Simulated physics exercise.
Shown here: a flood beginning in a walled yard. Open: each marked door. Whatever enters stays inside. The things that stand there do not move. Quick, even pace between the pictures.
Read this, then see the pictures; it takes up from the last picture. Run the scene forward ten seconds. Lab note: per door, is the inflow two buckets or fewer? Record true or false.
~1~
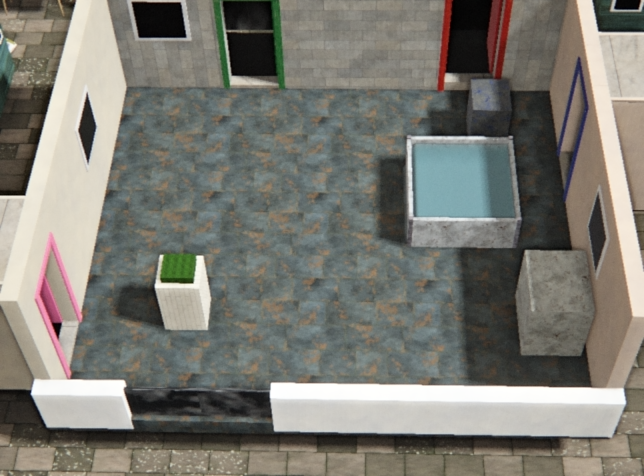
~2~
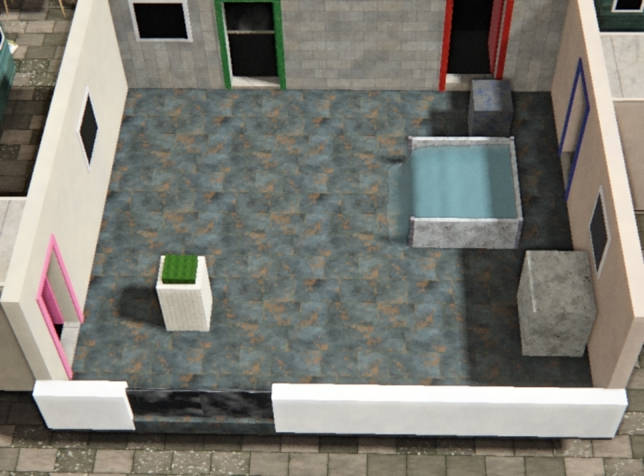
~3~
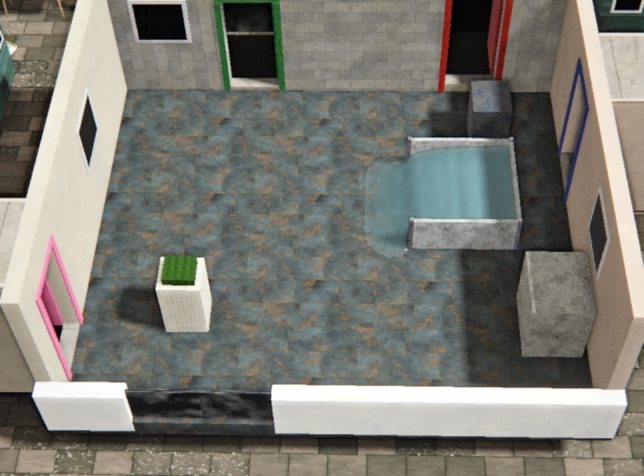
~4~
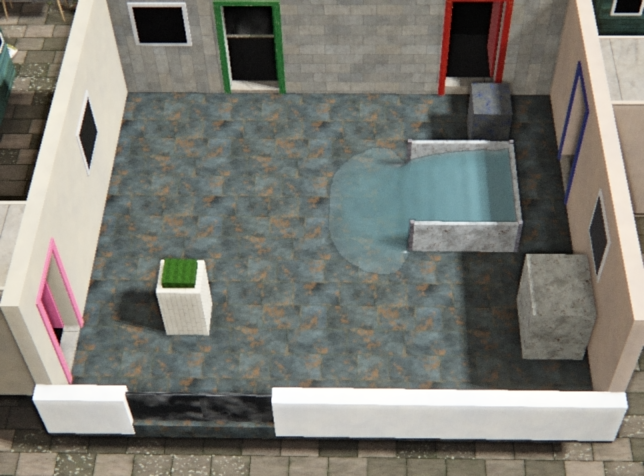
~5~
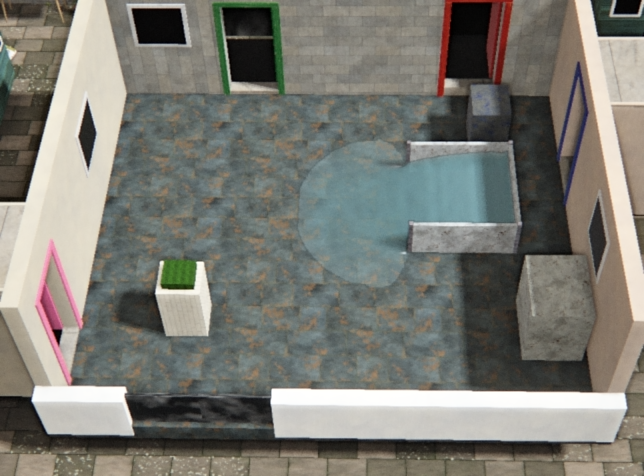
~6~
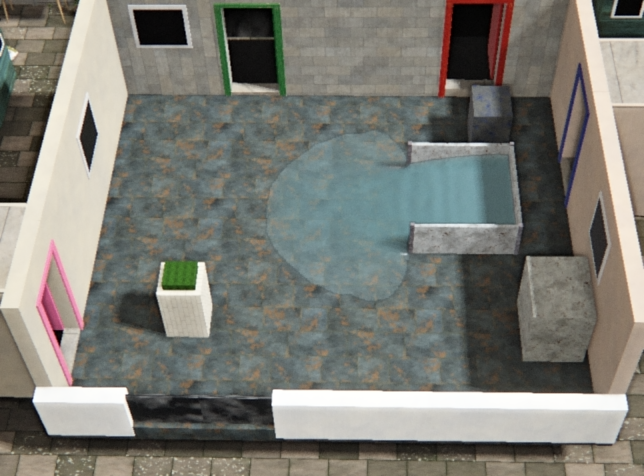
Pink door true; red door true; green door true; blue door true.
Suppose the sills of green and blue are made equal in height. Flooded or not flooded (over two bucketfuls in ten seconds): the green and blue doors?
Taking them in turn, the green door remains within limits and the blue door remains within limits.
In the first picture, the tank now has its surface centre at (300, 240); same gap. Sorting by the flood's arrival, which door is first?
The one in pink, I reckon.
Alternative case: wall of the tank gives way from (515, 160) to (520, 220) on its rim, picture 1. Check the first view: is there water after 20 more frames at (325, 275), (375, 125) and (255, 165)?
In turn: Inundated, then inundated, then untouched.
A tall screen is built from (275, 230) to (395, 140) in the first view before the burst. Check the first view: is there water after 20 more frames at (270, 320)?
Answer: That point is waterlogged.
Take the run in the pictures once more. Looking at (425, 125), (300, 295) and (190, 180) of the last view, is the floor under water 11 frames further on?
Result, as listed: Not wetted / wetted / wetted.
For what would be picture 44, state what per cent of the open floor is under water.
Roughly 60 %.
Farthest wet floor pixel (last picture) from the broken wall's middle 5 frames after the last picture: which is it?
The farthest wet point should be near (140, 190).
A moment on, water covers 35 % of the floor; the pink door not reached, the red door not reached, the green door not reached, the blue door not reached.
Next, water covers 50 % of the floor; the pink door not reached, the red door not reached, the green door wet at the sill, nothing in, the blue door not reached.
Then, water covers 60 % of the floor; the pink door wet at the sill, nothing in, the red door not reached, the green door under two buckets in, the blue door not reached.
Later, water covers 60 % of the floor; the pink door under two buckets in, the red door not reached, the green door under two buckets in, the blue door not reached.
In the end, water covers 90 % of the floor; the pink door under two buckets in, the red door wet at the sill, nothing in, the green door under two buckets in, the blue door not reached.
